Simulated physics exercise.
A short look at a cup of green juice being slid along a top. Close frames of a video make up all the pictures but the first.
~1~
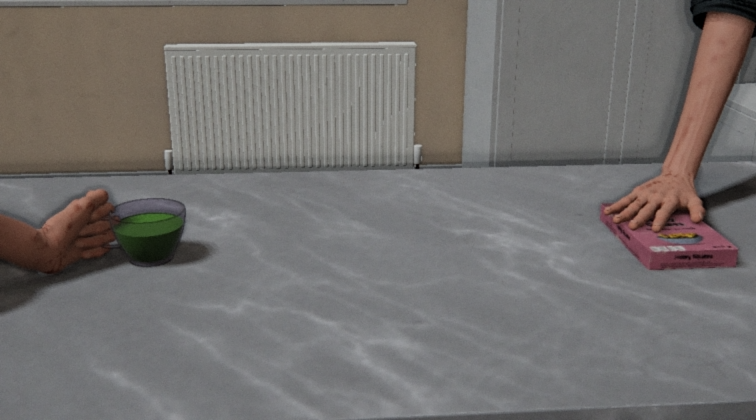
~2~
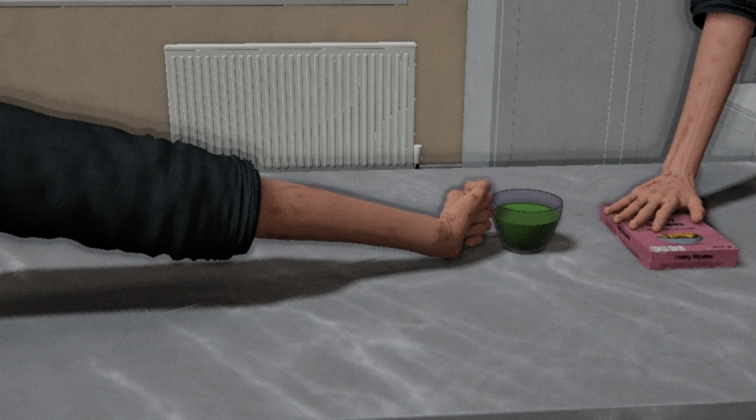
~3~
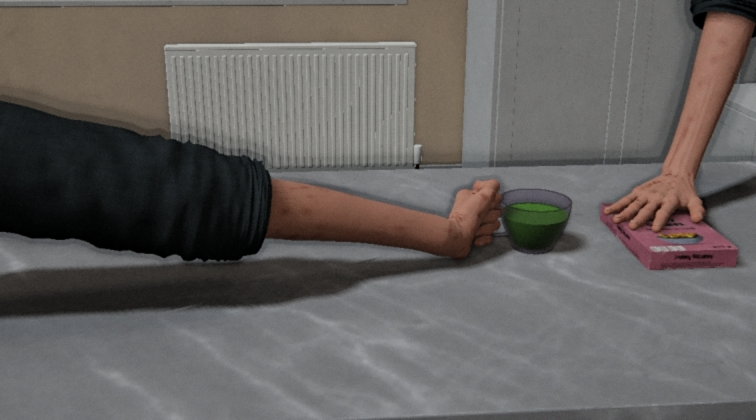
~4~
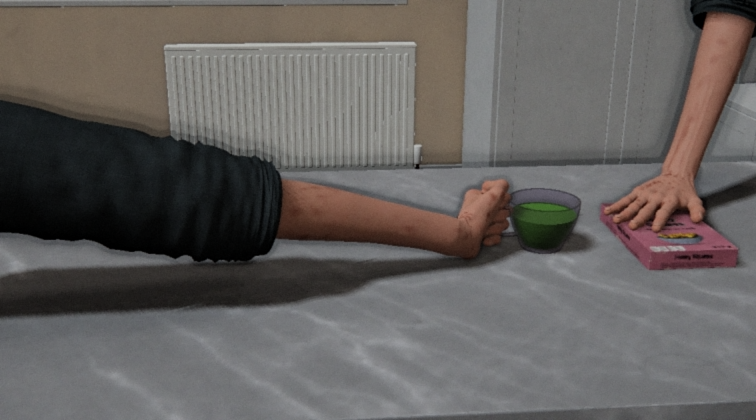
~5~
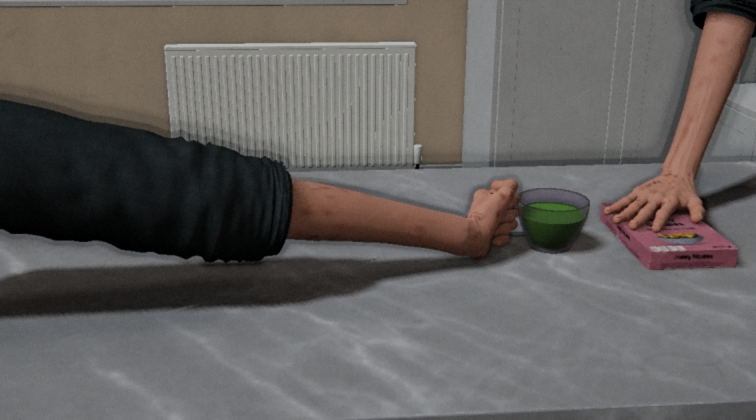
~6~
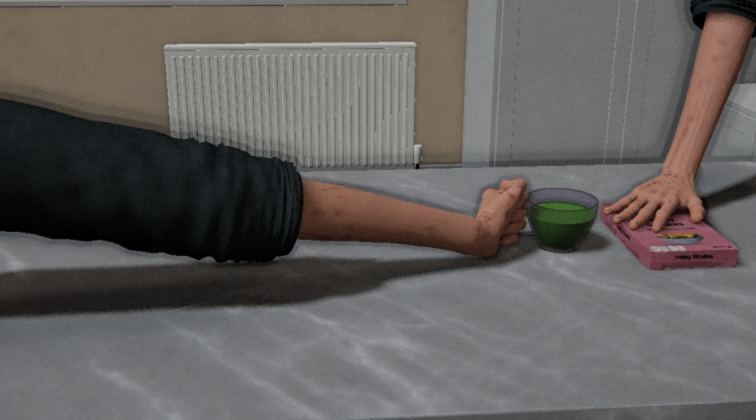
In the video, a hand beside a glass cup of green juice slides it rightward across a grey marbled top, then moves it slightly further in small steps, while another hand rests on a pink packet at the right.
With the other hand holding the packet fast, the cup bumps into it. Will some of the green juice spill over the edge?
No.
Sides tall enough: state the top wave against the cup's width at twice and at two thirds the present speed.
First case near 25 per cent, second near 10 per cent.
Shortly, the cup meets the packet.
Then, the green juice surges up the wall; the wave climbs under half way to the rim.
At the finish, the cup stands at the packet; none is lost.
